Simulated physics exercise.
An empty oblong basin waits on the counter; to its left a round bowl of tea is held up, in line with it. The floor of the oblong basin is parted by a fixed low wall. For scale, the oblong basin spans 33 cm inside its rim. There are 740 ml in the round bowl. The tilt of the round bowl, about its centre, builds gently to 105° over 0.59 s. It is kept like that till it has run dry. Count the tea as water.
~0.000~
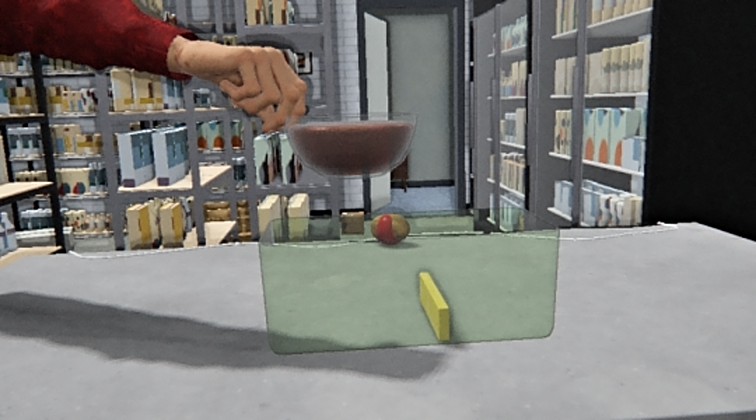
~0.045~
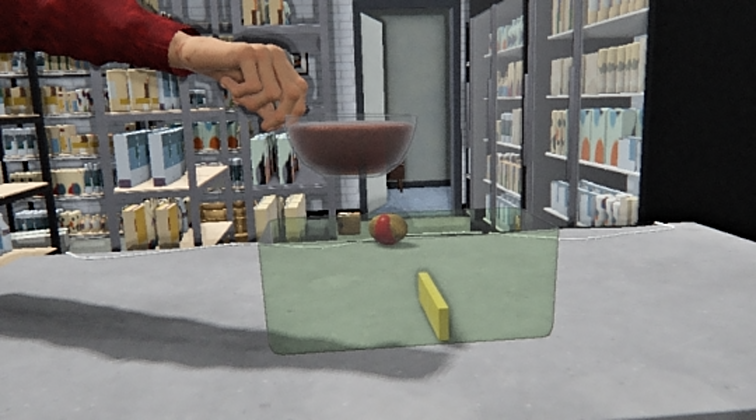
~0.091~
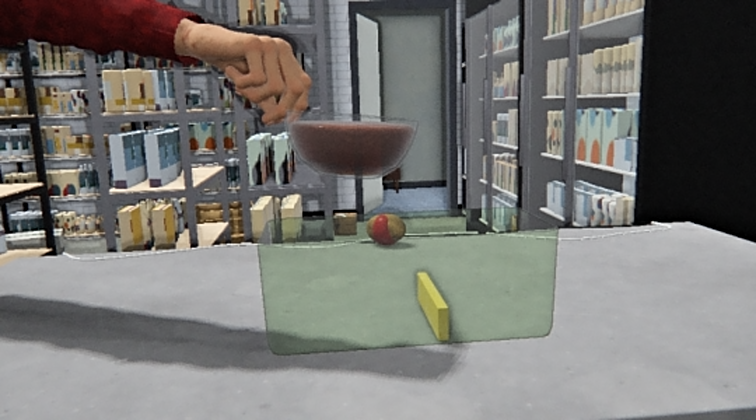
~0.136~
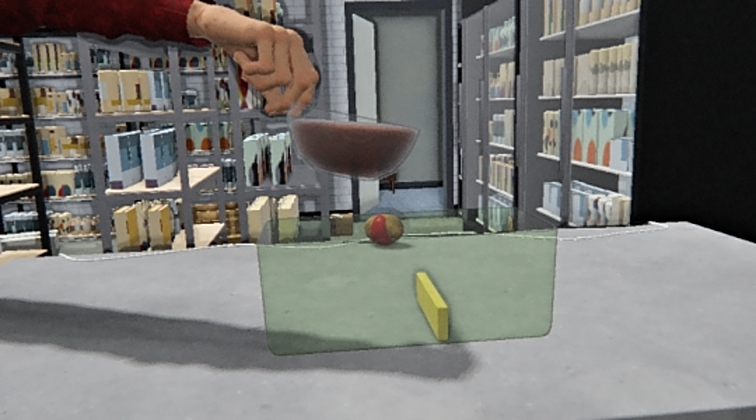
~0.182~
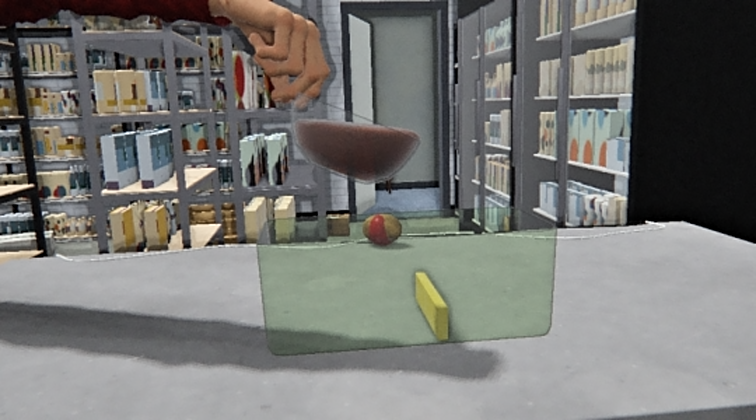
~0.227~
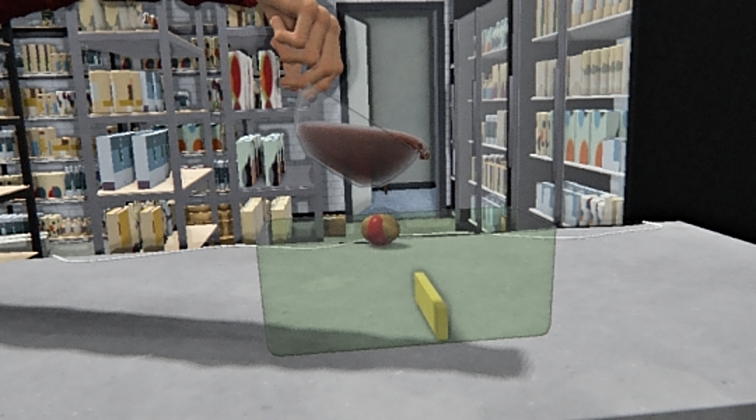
A hand tilts a clear round bowl of brown liquid rightward above an oblong glass basin.
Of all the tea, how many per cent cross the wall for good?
About 60 per cent.
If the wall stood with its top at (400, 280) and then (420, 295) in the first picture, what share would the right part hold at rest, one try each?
In turn about 90 and 70 per cent.
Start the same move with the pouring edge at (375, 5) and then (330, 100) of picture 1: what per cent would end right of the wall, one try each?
First 50, then 15 per cent.
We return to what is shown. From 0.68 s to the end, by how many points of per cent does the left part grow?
Some 14 per cent.
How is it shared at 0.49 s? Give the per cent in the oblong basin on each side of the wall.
Near 10 on the left, 62 on the right.
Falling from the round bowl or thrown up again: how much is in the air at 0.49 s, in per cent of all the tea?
About 18 per cent.
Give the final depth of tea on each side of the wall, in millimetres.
Left about 10 mm, right about 24 mm.
Then, 0.49 s in, the tilt is 97° and 9 per cent is still to pour, 11 is left of the wall and 61 right of it.
Then, 0.68 s in, the tilt is 105° and 0 per cent is still to pour, 26 is left of the wall and 64 right of it.
Then, 0.87 s in, the tilt is 105° and 0 per cent is still to pour, 33 is left of the wall and 66 right of it.
Then, 1.09 s in, the tilt is 105° and 0 per cent is still to pour, 37 is left of the wall and 61 right of it.
Finally, 39 per cent lies left of the wall, 60 right of it and 2 outside.
